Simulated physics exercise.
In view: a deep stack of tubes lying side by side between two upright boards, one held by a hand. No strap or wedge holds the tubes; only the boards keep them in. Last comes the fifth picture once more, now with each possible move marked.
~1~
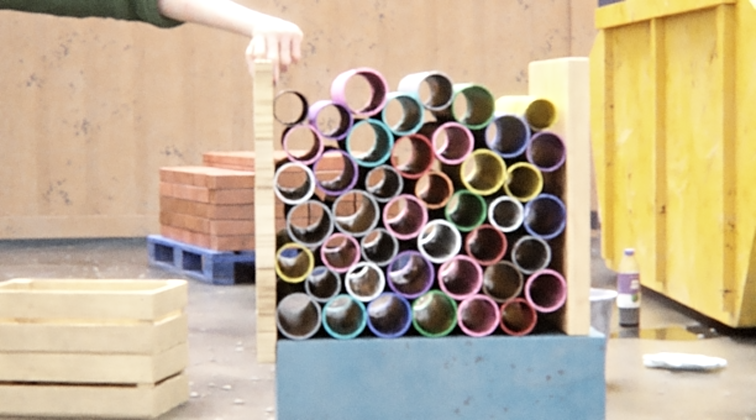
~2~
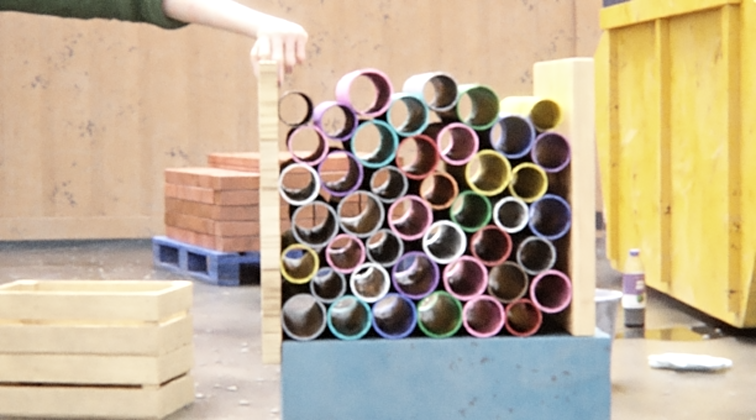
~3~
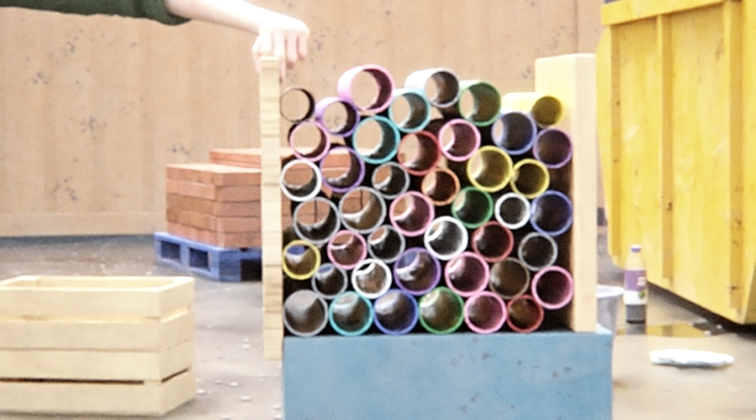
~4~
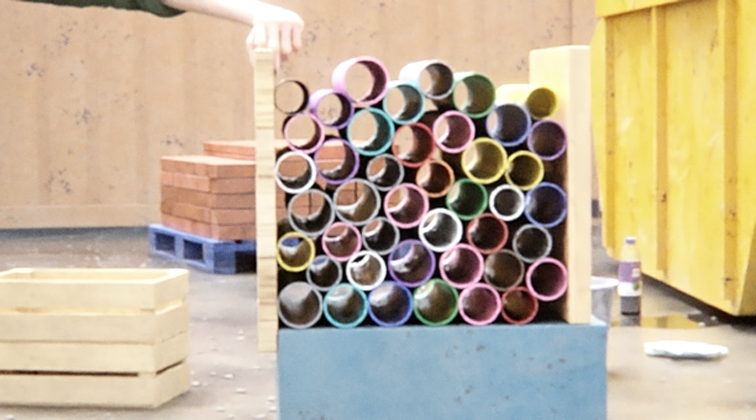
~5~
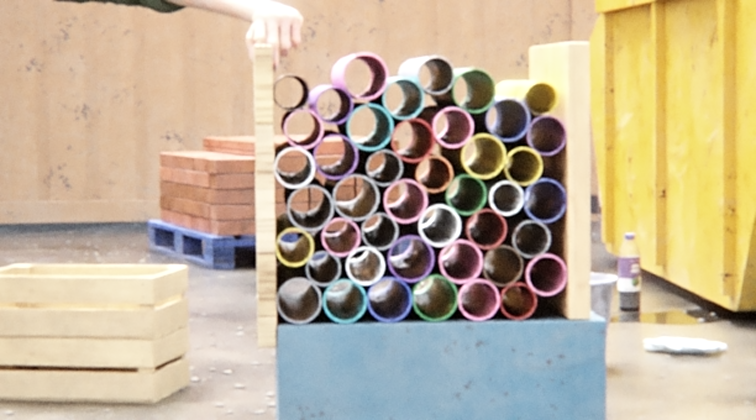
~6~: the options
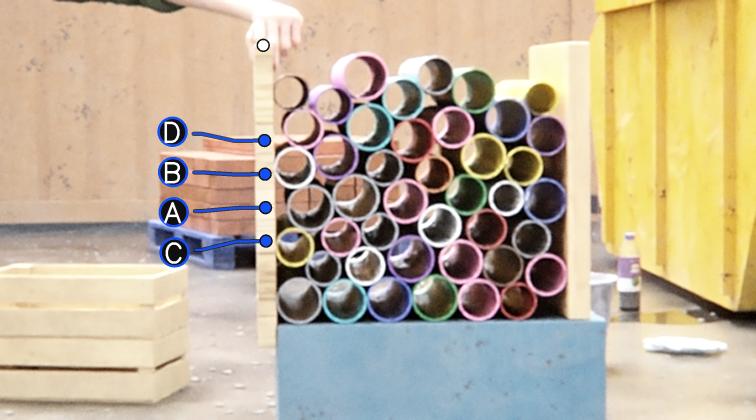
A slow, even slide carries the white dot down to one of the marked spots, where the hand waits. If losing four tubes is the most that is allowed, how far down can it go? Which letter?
Stop at B.
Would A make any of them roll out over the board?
Yes.
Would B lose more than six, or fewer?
Fewer than six.
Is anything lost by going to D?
Yes, at D.
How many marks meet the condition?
Two of the four.
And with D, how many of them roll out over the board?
It comes to one.
On the marked copy, A at (265, 207); B at (265, 174); C at (266, 241); D at (264, 140); the white dot at (263, 46).
With B. Early on, top of the board (274, 106).
Further on, top of the board (275, 173).
At the end, top of the board (275, 173), four out over the board.
As for the rest, A more than four out over the board; C more than four out over the board; D one out over the board.
